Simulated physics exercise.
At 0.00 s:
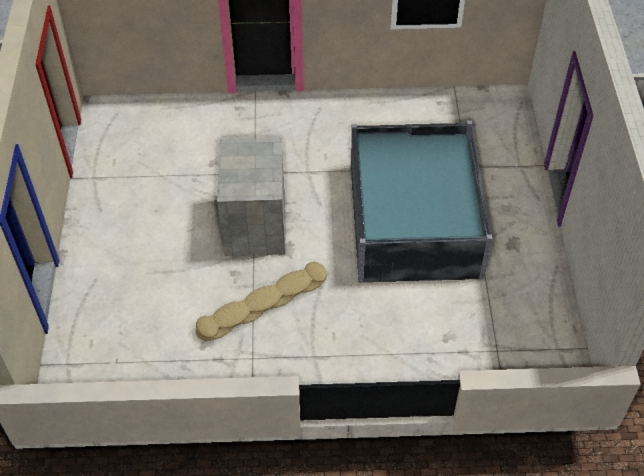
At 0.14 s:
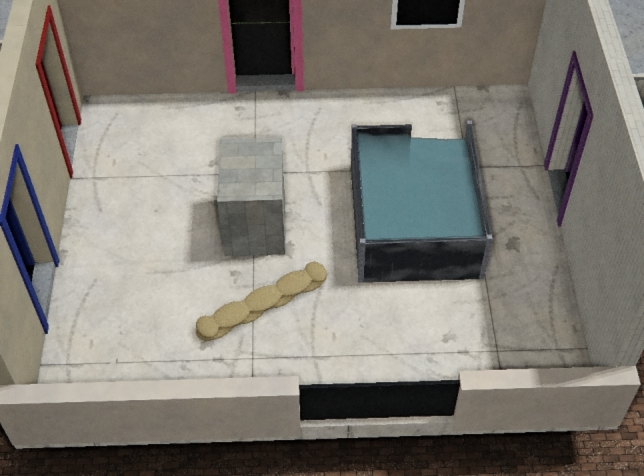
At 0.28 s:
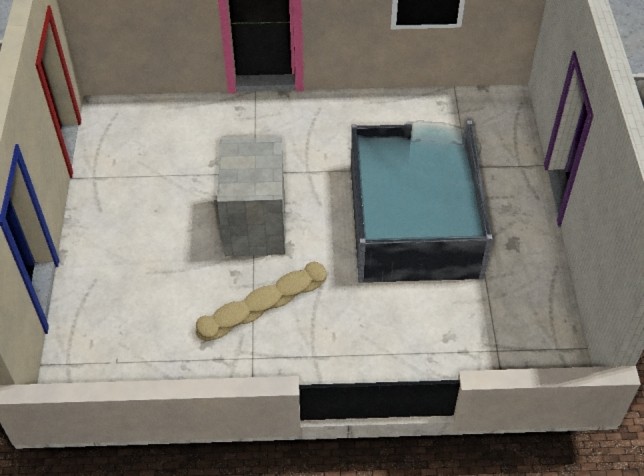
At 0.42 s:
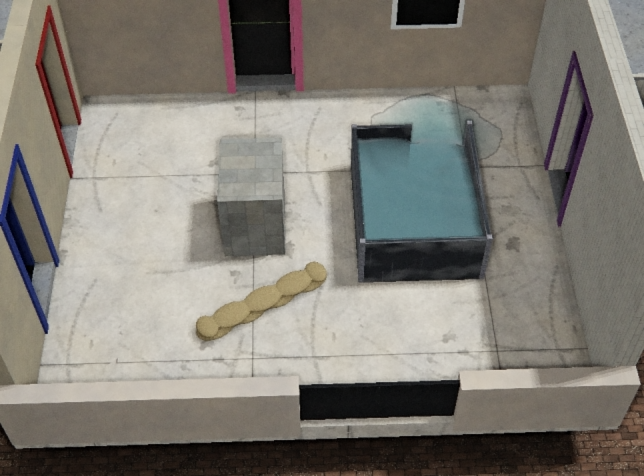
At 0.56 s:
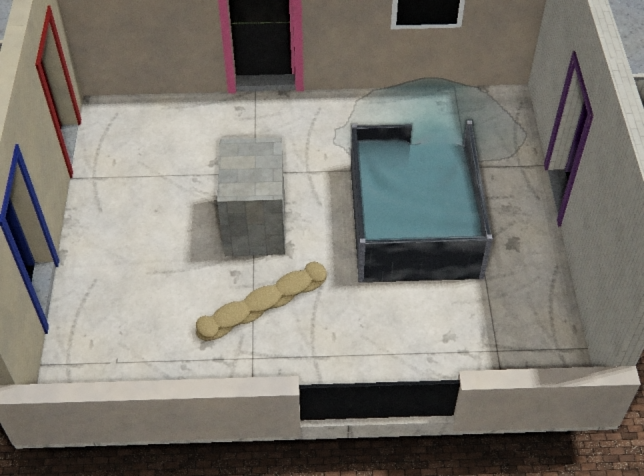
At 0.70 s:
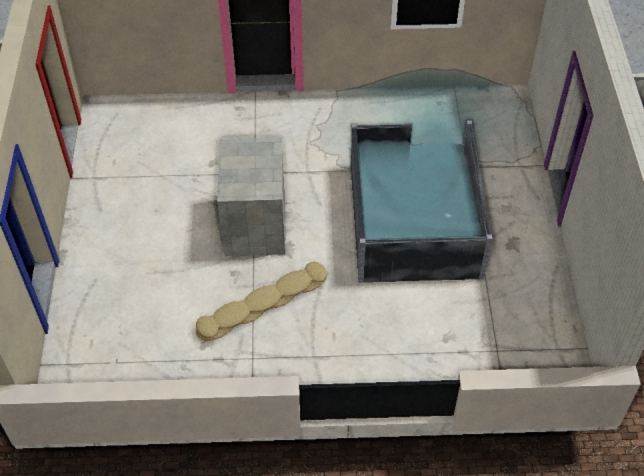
A large open tank of blue-green water stood still in a walled court, then part of its far wall vanished and water poured out, spreading across the pale floor behind it and along both sides.
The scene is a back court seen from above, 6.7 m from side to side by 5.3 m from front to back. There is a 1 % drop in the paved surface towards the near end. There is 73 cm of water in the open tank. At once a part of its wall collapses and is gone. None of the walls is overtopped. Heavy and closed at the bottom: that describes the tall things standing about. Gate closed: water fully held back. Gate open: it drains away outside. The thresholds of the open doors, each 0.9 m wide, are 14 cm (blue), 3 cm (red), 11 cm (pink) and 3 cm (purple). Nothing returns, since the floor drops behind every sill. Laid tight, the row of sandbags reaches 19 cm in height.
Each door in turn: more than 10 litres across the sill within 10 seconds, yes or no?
Answers: Blue door, no; red door, yes; pink door, no; purple door, yes.
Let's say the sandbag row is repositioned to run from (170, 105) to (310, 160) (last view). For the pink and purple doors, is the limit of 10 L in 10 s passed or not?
Note - pink: Limit exceeded; purple: Limit exceeded.
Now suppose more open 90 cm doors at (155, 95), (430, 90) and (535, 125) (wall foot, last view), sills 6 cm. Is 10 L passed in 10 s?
Result in order - not enough, more than that, more than that.
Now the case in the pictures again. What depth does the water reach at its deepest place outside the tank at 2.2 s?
Peak depth: Approx. 38 cm.
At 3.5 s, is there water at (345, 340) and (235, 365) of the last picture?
I'd call them spared and then spared.
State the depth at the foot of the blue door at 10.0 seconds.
The depth there is near 11.0 cm.
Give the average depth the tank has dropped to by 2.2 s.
Around 39 cm on average.
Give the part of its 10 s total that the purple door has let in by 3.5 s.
20 percent or so by then.
After 1.4 s water covers 15 % of the floor and is deepest (54 cm) near (516, 90); blue door not reached, red door not reached, pink door 5 cm at the sill, 0 L in, purple door not reached.
After 2.2 s water covers 30 % of the floor and is deepest (38 cm) near (527, 90); blue door not reached, red door not reached, pink door 7 cm at the sill, 0 L in, purple door 7 cm at the sill, 0 L in.
After 3.5 s water covers 55 % of the floor and is deepest (26 cm) near (552, 400); blue door not reached, red door 9 cm at the sill, 24 L in, pink door 5 cm at the sill, 0 L in, purple door 7 cm at the sill, 7 L in.
After 6.0 s water covers 85 % of the floor and is deepest (17 cm) near (507, 402); blue door 5 cm at the sill, 0 L in, red door 10 cm at the sill, 91 L in, pink door 4 cm at the sill, 0 L in, purple door 5 cm at the sill, 23 L in.
After 10.0 s water covers 95 % of the floor and is deepest (12 cm) near (141, 413); blue door 11 cm at the sill, 0 L in, red door 6 cm at the sill, 139 L in, pink door 2 cm at the sill, 0 L in, purple door 4 cm at the sill, 31 L in.
